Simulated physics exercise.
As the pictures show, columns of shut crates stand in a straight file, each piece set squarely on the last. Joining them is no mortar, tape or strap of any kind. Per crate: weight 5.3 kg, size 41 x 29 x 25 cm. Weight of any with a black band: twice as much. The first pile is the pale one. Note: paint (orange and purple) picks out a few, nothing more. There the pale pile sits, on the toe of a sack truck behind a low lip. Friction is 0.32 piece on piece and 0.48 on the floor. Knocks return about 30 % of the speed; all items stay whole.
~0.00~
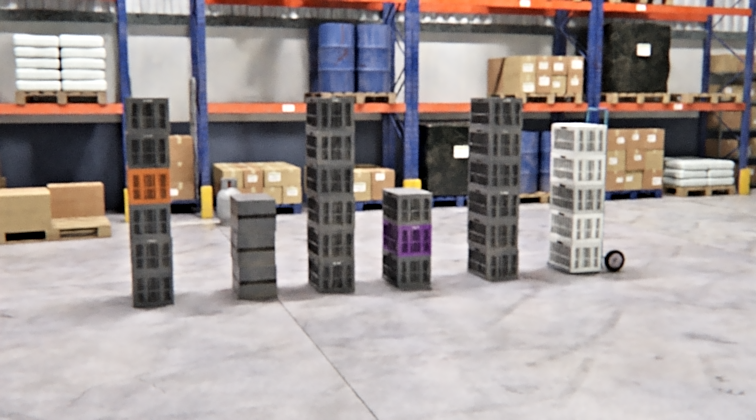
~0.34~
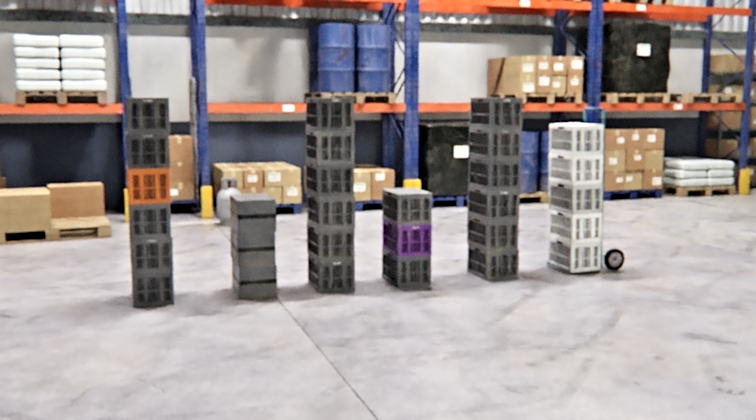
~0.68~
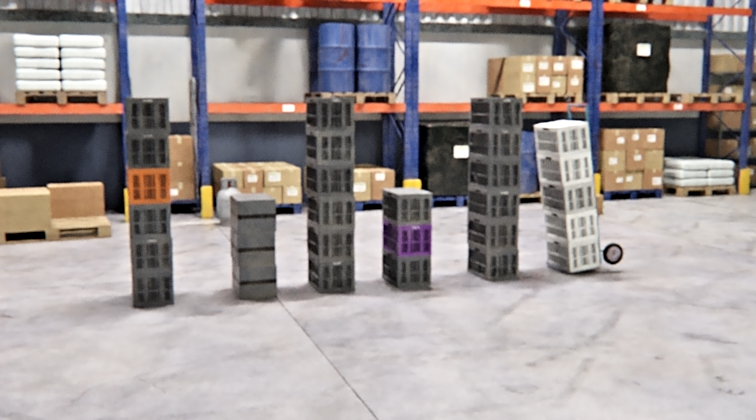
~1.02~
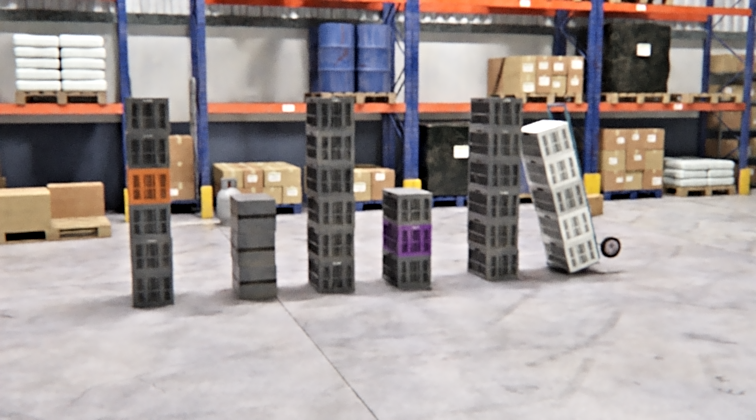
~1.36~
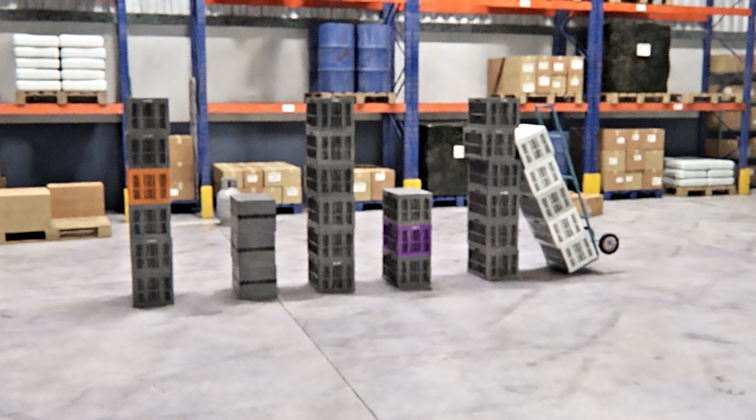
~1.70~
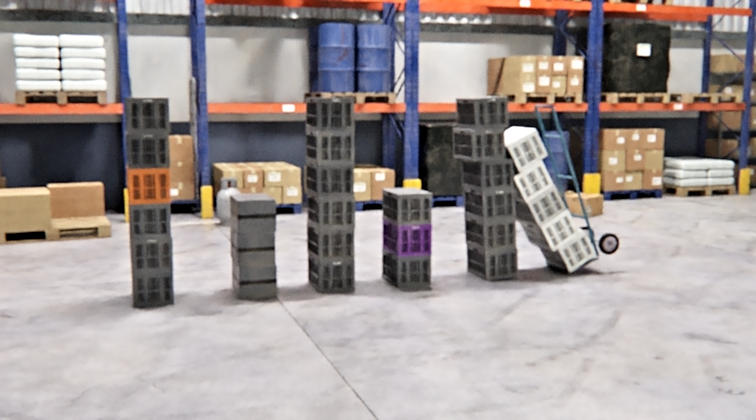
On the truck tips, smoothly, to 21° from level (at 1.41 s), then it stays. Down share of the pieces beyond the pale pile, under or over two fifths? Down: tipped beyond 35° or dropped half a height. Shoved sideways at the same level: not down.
Over.
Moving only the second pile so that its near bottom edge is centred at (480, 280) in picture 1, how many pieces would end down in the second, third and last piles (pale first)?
You'd end with the second pile at 5, the third at 3 and the last at 5 down.
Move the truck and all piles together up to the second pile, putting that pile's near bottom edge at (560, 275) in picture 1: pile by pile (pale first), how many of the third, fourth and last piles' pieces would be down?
Down per pile: Third 2, fourth 2, last 0.
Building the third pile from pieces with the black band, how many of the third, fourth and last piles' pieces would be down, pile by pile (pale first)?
Down per pile - third: 2, fourth: 6, last: 5.
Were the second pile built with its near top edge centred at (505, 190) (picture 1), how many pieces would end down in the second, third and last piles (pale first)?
You'd get second 2, third 0 and last 0.
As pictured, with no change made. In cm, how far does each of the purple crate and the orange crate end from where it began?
Distance from start in cm - purple 40, orange 130.
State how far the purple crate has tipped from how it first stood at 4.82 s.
Something like 50°, more or less.
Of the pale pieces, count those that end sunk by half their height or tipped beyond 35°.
Count: 5.
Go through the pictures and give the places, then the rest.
In the first frame (places mark the middle of the side facing us), truck frame (605, 142) 0° forward; purple crate (415, 241); orange crate (149, 186); the rest undisturbed.
In the second frame, truck frame (603, 141) 1° forward; orange crate (149, 186).
In the third frame, truck frame (589, 138) 8° forward, top of the pale pile leaning 8°; orange crate (149, 186); the rest undisturbed.
In the fourth frame, truck frame (572, 137) 16° forward, top of the pale pile leaning 17°; orange crate (149, 186); the rest undisturbed.
In the fifth frame, truck frame (562, 138) 21° forward, top of the pale pile leaning 25°; orange crate (149, 186); 2 disturbed, none down.
In the sixth frame, truck frame (562, 138) 21° forward, top of the pale pile leaning 29°; orange crate (149, 186); purple crate (415, 241); steepest lean 3°, the crate at (498, 175); 6 disturbed, none down.
After 2.32 s, 5 of the pale pile down; none of the 24 other crates down, 6 disturbed.
After 2.90 s, 5 of the pale pile down; 6 of the 24 other crates down; purple crate leaning 19°.
After 3.92 s, 5 of the pale pile down; 15 of the 24 other crates down; purple crate leaning 47°, 10 cm lower; orange crate shifted 14 cm.
After 4.82 s, 5 of the pale pile down; 23 of the 24 other crates down; purple crate leaning 48°, 11 cm lower; orange crate leaning 37°, 70 cm lower.
At rest (6.1 s), 5 of the pale pile down; 23 of the 24 other crates down; purple crate leaning 49°, 11 cm lower; orange crate 76 cm lower. That is 96 per cent. As the last picture would show them, middles, purple crate near (358, 253).
